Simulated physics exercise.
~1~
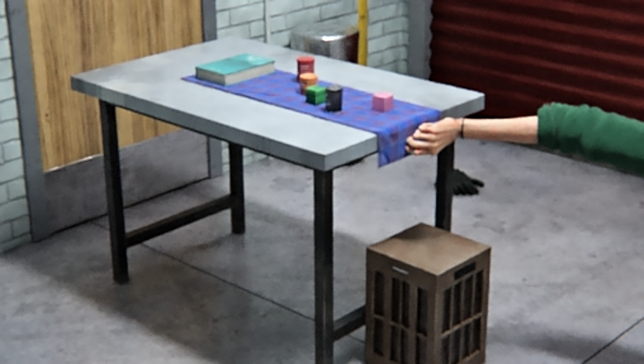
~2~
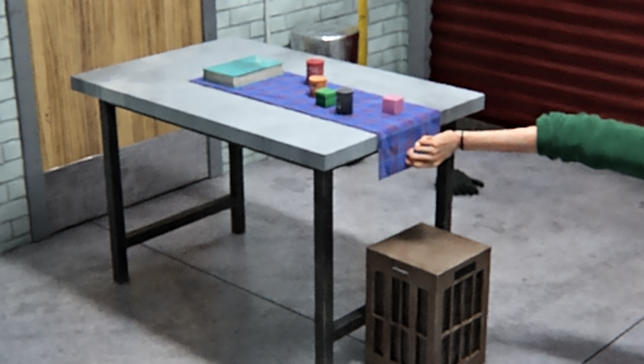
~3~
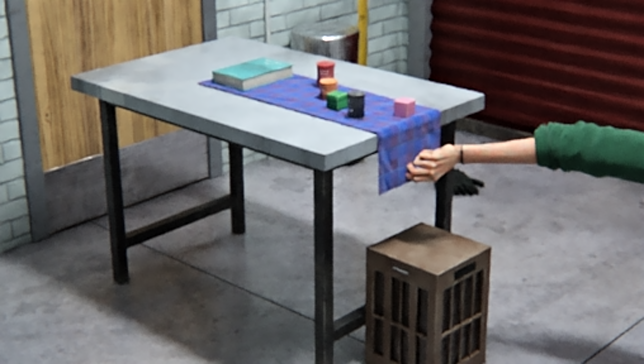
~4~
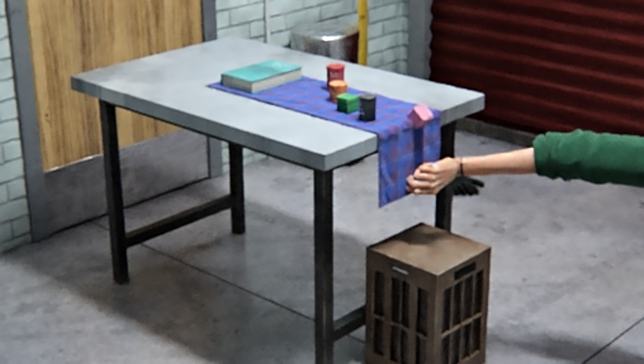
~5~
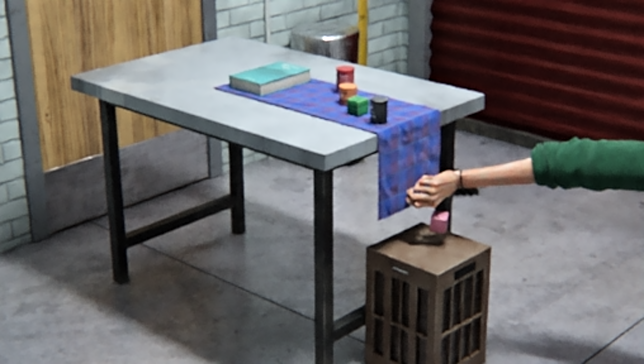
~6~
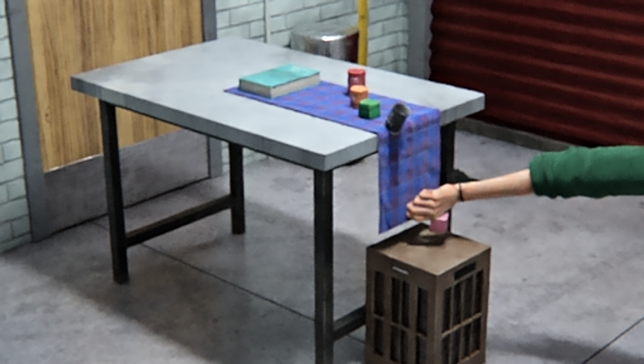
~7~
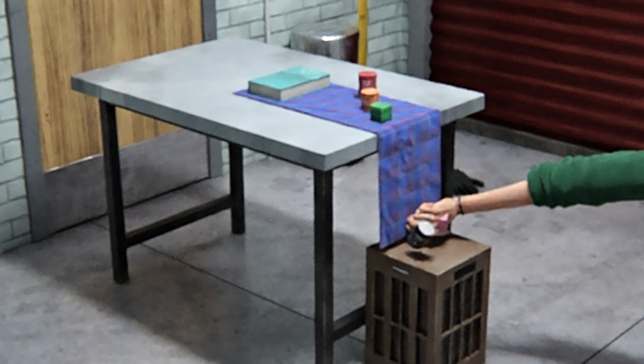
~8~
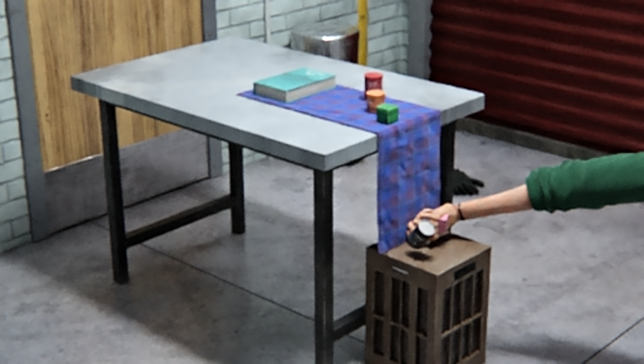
A blue table runner is drawn by a hand over the workbench's right end toward a brown crate, carrying its objects along; the pink cube, then the black can, drop onto the crate, while the green cube, orange pot, red can and teal book stay on the bench.
